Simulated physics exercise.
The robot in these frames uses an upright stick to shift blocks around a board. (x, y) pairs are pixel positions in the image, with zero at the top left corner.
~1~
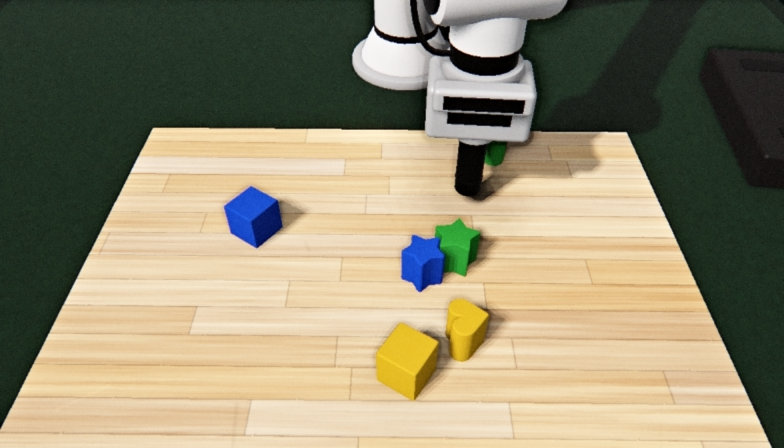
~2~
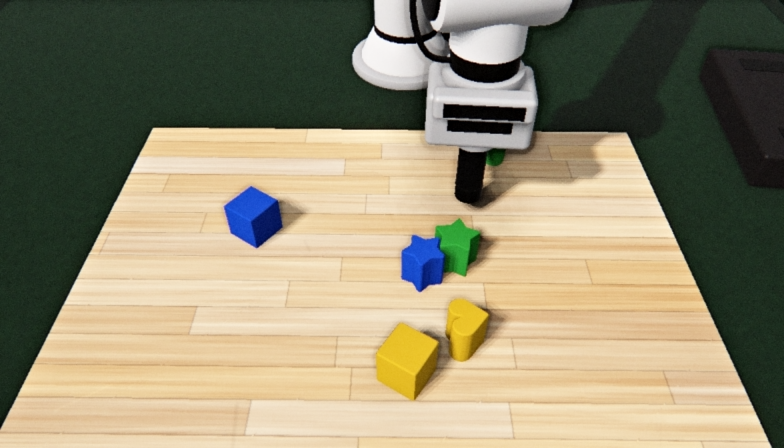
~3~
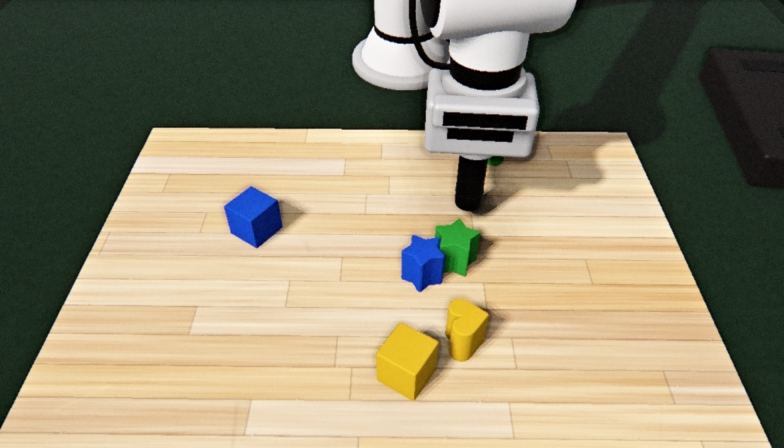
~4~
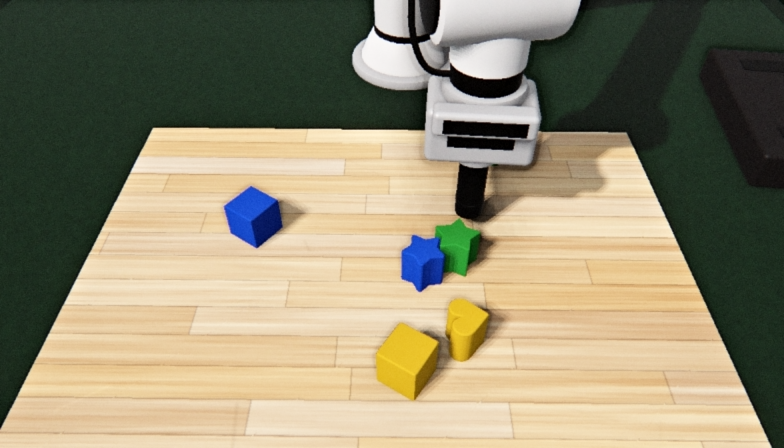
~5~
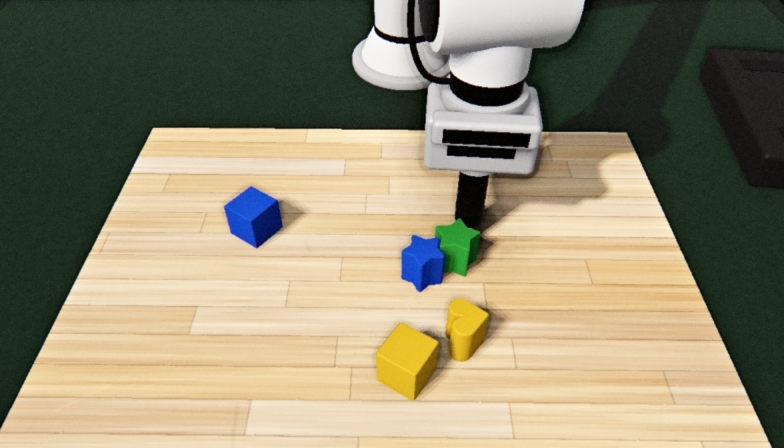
The robot's black stick starts near the back of the wooden board and slides slowly forward, toward the viewer, closing the gap to a green star-shaped block. By the end it is right behind that block, while the blue and yellow blocks around it stay still.
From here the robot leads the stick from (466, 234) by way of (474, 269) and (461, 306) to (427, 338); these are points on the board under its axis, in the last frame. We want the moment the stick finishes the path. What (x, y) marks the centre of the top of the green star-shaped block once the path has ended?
Somewhere near (408, 289).
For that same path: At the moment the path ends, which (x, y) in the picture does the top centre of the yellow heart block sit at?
The middle of its top is at (457, 332).
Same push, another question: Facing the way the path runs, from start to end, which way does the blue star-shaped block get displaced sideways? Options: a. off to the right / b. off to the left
a
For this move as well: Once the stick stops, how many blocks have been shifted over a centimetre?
The way I see it, the answer is three or more.
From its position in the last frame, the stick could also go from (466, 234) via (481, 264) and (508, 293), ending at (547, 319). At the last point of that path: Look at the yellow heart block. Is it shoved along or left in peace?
It is still where it was.
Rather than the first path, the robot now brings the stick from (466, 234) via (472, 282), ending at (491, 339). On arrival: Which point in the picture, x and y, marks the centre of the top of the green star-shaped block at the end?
It should be at (448, 269) by then.
The first path, step by step. One third of the way, stick (476, 255); blue star-shaped block (415, 255), turned 25° clockwise; green star-shaped block (451, 252), turned 15° clockwise.
Two thirds of the way, stick (463, 292); blue star-shaped block (398, 260), turned 60° clockwise; green star-shaped block (431, 275), turned 55° clockwise.
At the end, stick (428, 324); yellow four-sided block still; blue star-shaped block (391, 261), turned 85° clockwise; green star-shaped block (408, 289), turned 95° clockwise; yellow heart block (457, 332), turned 65° anticlockwise.
